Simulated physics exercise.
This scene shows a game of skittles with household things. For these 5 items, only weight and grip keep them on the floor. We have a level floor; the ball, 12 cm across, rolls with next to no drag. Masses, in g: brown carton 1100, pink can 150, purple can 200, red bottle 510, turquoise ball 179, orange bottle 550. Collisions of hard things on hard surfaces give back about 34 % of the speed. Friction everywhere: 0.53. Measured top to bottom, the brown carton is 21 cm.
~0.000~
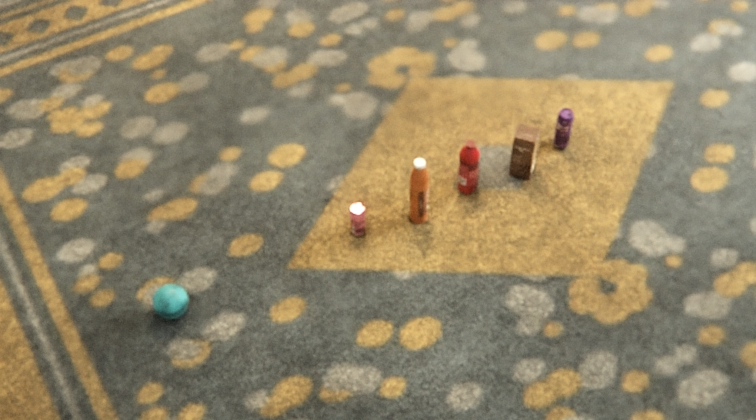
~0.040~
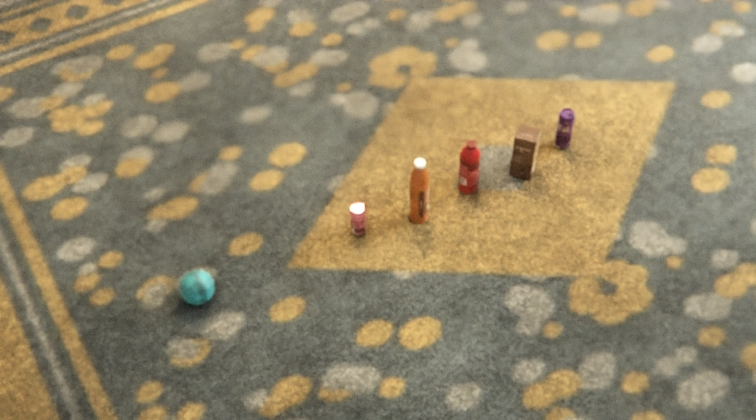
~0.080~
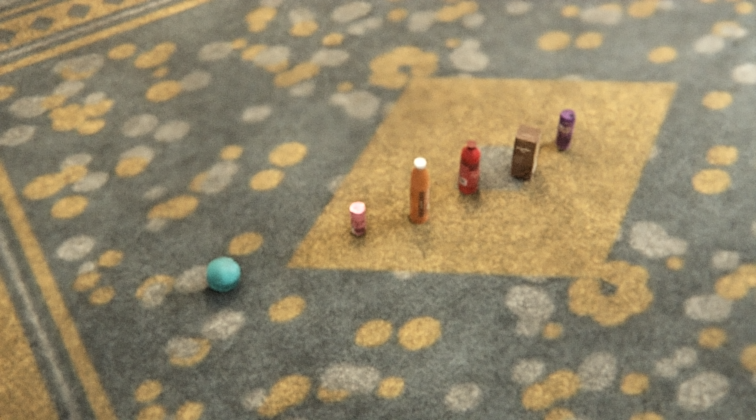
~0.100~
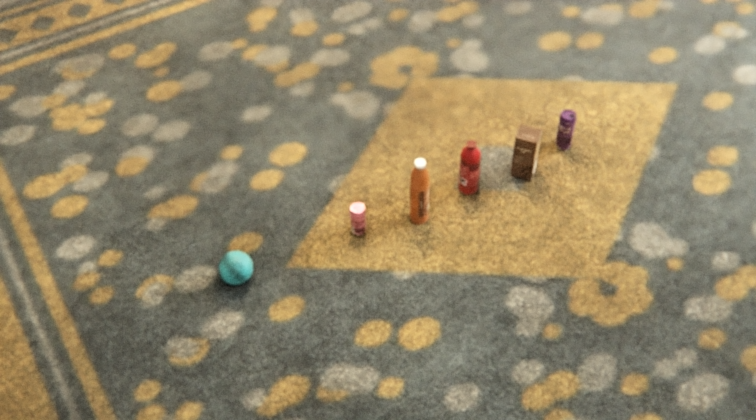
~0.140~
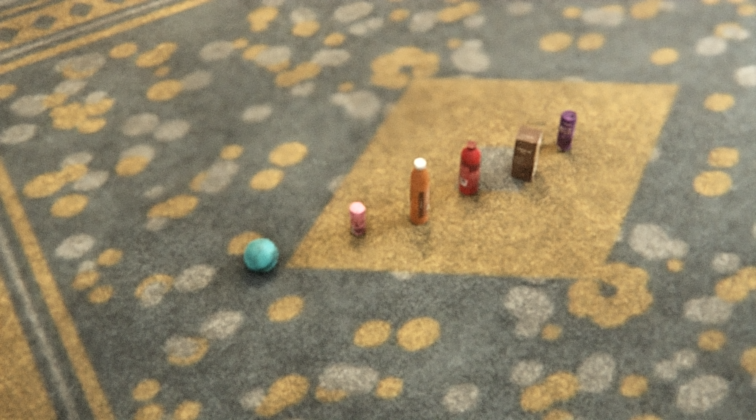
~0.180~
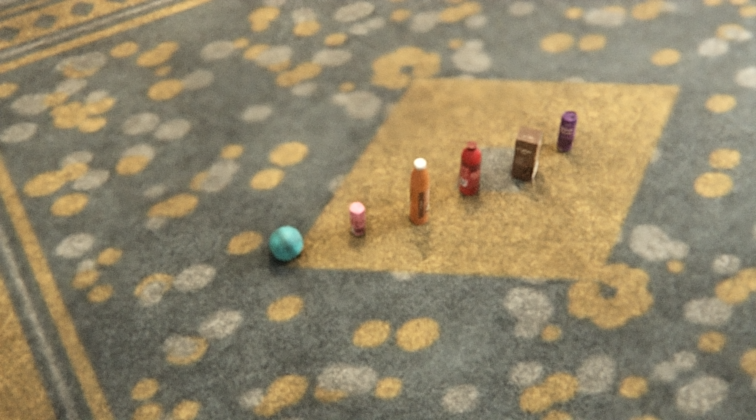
The video shows a turquoise ball rolling across a patterned carpet, moving rightward and slightly up the view toward a pink can, while the can, an orange bottle, a red bottle, a brown carton and a purple can stand still.
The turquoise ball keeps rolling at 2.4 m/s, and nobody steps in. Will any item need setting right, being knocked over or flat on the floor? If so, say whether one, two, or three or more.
Yes, one.
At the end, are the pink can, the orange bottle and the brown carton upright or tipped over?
Outcome noted - the pink can ends up fallen, the orange bottle survives without falling, the brown carton survives without falling.
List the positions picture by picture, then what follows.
Ball has run 0 cm; turquoise ball (171, 302); brown carton (524, 153); pink can (358, 220), in the first frame.
Ball has run 10 cm; turquoise ball (197, 288); orange bottle (419, 191), in the second frame.
Ball has run 19 cm; turquoise ball (223, 274); red bottle (470, 166), in the third frame.
Ball has run 24 cm; turquoise ball (236, 268); purple can (566, 131), in the fourth frame.
Ball has run 34 cm; turquoise ball (261, 256); orange bottle (420, 191), in the fifth frame.
Ball has run 44 cm; turquoise ball (286, 244); brown carton (527, 155); pink can (358, 220), in the sixth frame.
Around 0.88 s, ball has run 137 cm; turquoise ball near (441, 90); pink can on its side near (402, 244).
Around 1.98 s, pink can on its side near (398, 260).
Finally (3.1 s), on their side or leaning hard on the floor, pink can; the other 4 still in place (within 8 cm). Final places as that camera would see them, brown carton near (527, 155), pink can near (398, 263).
